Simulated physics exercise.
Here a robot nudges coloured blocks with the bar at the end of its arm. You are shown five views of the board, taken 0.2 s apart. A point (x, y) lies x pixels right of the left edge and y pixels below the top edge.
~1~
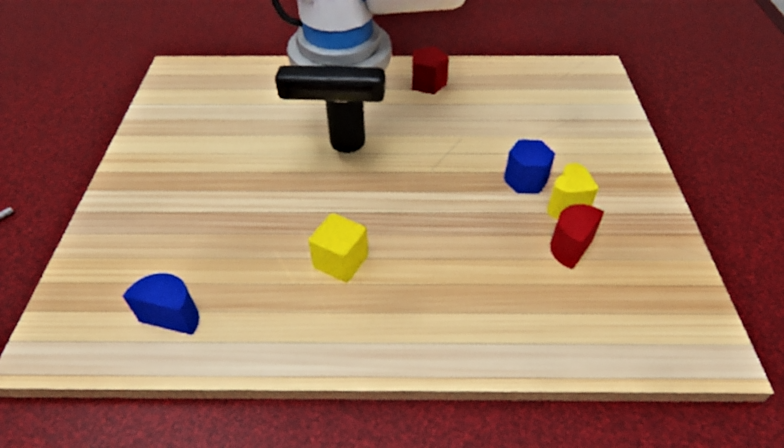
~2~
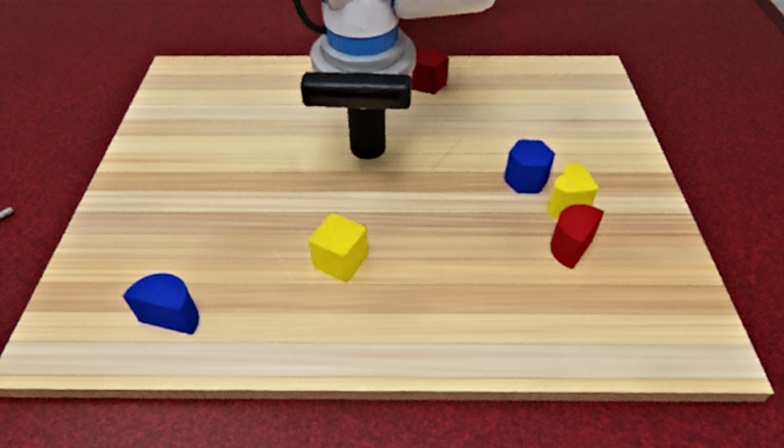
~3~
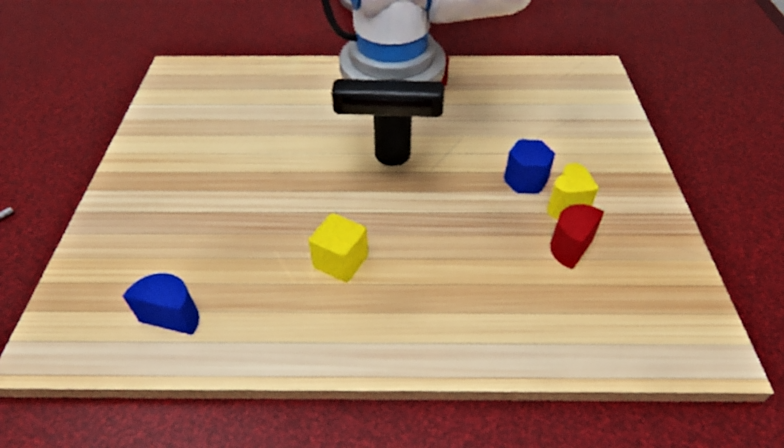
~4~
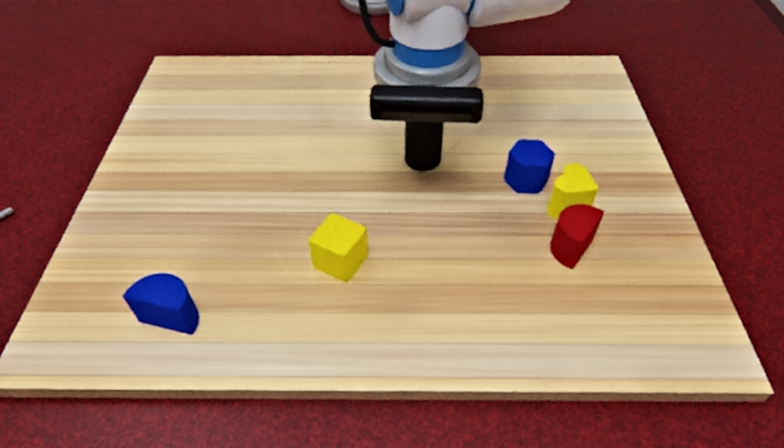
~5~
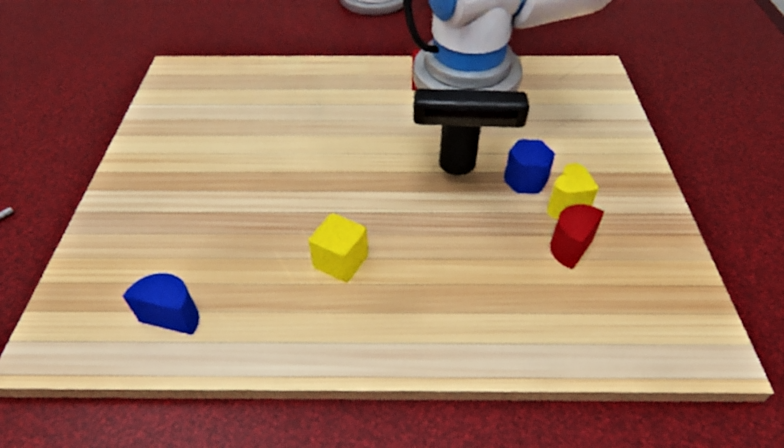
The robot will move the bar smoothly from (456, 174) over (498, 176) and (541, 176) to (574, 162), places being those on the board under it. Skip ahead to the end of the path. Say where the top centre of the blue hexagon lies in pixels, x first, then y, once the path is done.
Its top centre is at about (618, 153).
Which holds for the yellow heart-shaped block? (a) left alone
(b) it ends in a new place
b - it ends in a new place.
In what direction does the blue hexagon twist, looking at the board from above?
Seen from above, clockwise.
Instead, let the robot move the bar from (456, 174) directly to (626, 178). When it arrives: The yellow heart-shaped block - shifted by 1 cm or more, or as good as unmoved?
The result: It moves.
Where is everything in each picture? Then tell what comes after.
In the first picture, bar tip at (348, 142); block tops, blue hexagon at (533, 152); yellow heart-shaped block at (576, 179); red half-round block at (580, 219).
In the second picture, bar at (368, 148); blocks unchanged.
In the third picture, bar at (393, 154); blocks unchanged.
In the fourth picture, bar at (423, 160); blocks unchanged.
In the fifth picture, bar at (457, 163); blue hexagon at (533, 152); yellow heart-shaped block at (576, 179); red half-round block at (580, 219).
What follows on the original path. One third of the way, bar at (501, 165); blue hexagon at (547, 153).
Two thirds of the way, bar at (544, 164); blue hexagon at (592, 154); yellow heart-shaped block at (587, 182), turned 40° clockwise.
At the end, bar at (578, 151); blue hexagon at (618, 153), turned 65° clockwise; yellow heart-shaped block at (587, 182), turned 40° clockwise; red half-round block in place.
